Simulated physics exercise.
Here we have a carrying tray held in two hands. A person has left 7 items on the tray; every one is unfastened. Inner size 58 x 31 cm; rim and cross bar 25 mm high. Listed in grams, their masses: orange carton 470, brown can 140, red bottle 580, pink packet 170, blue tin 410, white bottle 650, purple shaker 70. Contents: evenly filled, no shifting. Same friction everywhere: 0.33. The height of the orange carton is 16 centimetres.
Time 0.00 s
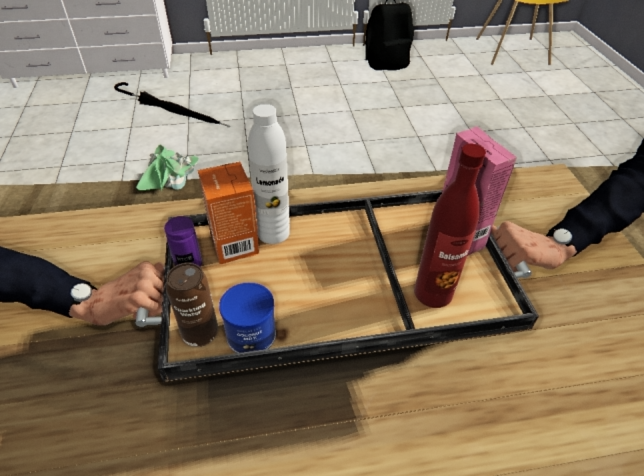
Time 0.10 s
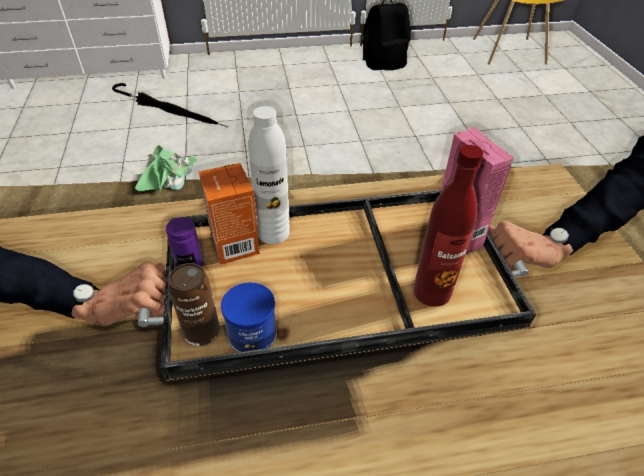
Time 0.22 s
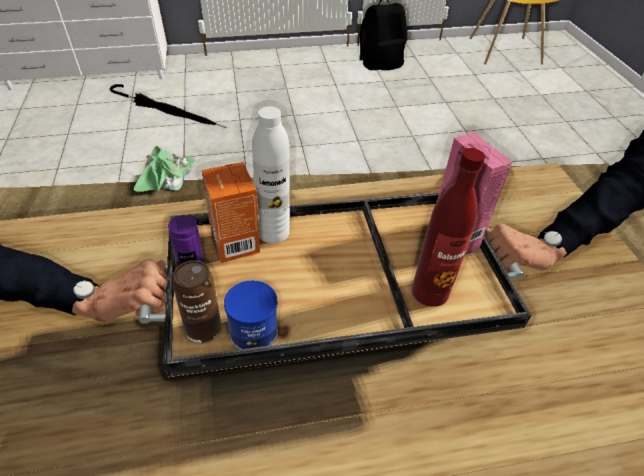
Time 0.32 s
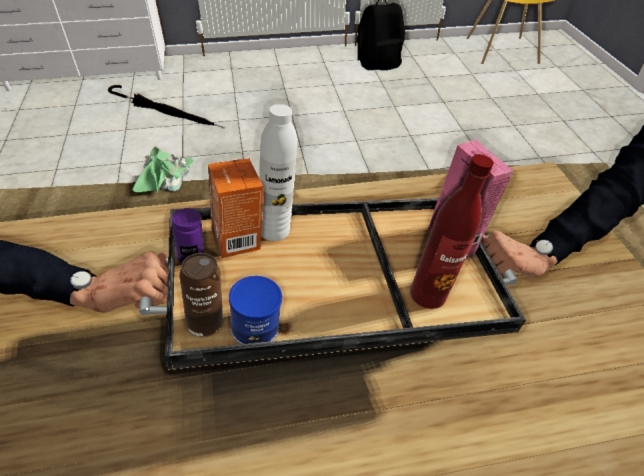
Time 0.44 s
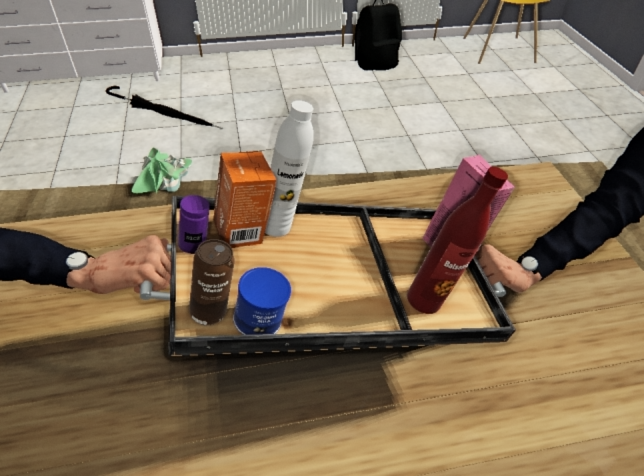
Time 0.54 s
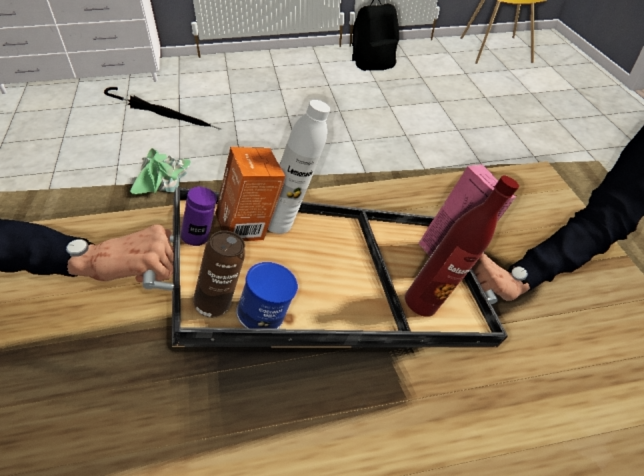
To begin with, two hands hold a black-rimmed tray level above a wooden table, with bottles, a tin, an orange carton and a pink packet standing on it. The hands then tilt the tray gradually down to the right, and the items lean rightward with it, increasingly steeply.
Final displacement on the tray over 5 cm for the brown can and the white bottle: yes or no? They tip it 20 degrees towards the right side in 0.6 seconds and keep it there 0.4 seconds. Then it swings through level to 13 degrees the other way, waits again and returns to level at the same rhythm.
Final: Brown can yes; white bottle yes.
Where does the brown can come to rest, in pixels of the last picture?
You'll find it at about (296, 293).
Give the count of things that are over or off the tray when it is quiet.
The count is 3.
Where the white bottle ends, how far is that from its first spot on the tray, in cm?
It ends up around 28 cm from its start.
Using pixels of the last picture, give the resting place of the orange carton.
In the last view, its centre sits near (319, 208).
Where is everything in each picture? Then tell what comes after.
In the first picture, tray level; brown can (194, 307); white bottle (270, 178).
In the second picture, tray level; pink packet (469, 194); blue tin (250, 319).
In the third picture, tray tilted 2°, right edge down; purple shaker (186, 244); orange carton (232, 213).
In the fourth picture, tray tilted 5°, right edge down; red bottle (452, 236); pink packet (466, 203).
In the fifth picture, tray tilted 12°, right edge down; blue tin (261, 304); purple shaker (193, 225).
In the sixth picture, tray tilted 17°, right edge down; brown can (219, 277); white bottle (296, 170).
After 0.84 s, tray tilted 20°, right edge down; pink packet now off the tray; white bottle tipped 55° from how it sat near (353, 192); brown can slid 3 cm near (241, 273).
After 1.24 s, tray tilted 16°, right edge down; red bottle now off the tray; white bottle on its side near (401, 219); brown can slid 11 cm near (286, 281).
After 1.64 s, tray tilted 12°, left edge down; white bottle on its side near (396, 191); brown can slid 15 cm near (288, 302); purple shaker slid 16 cm.
At rest (3.1 s), off the tray, red bottle and pink packet; tipped over on the tray, white bottle; not toppled but over 5 cm from the start, orange carton, brown can, blue tin and purple shaker. In the last view, brown can near (296, 293), white bottle near (400, 203).
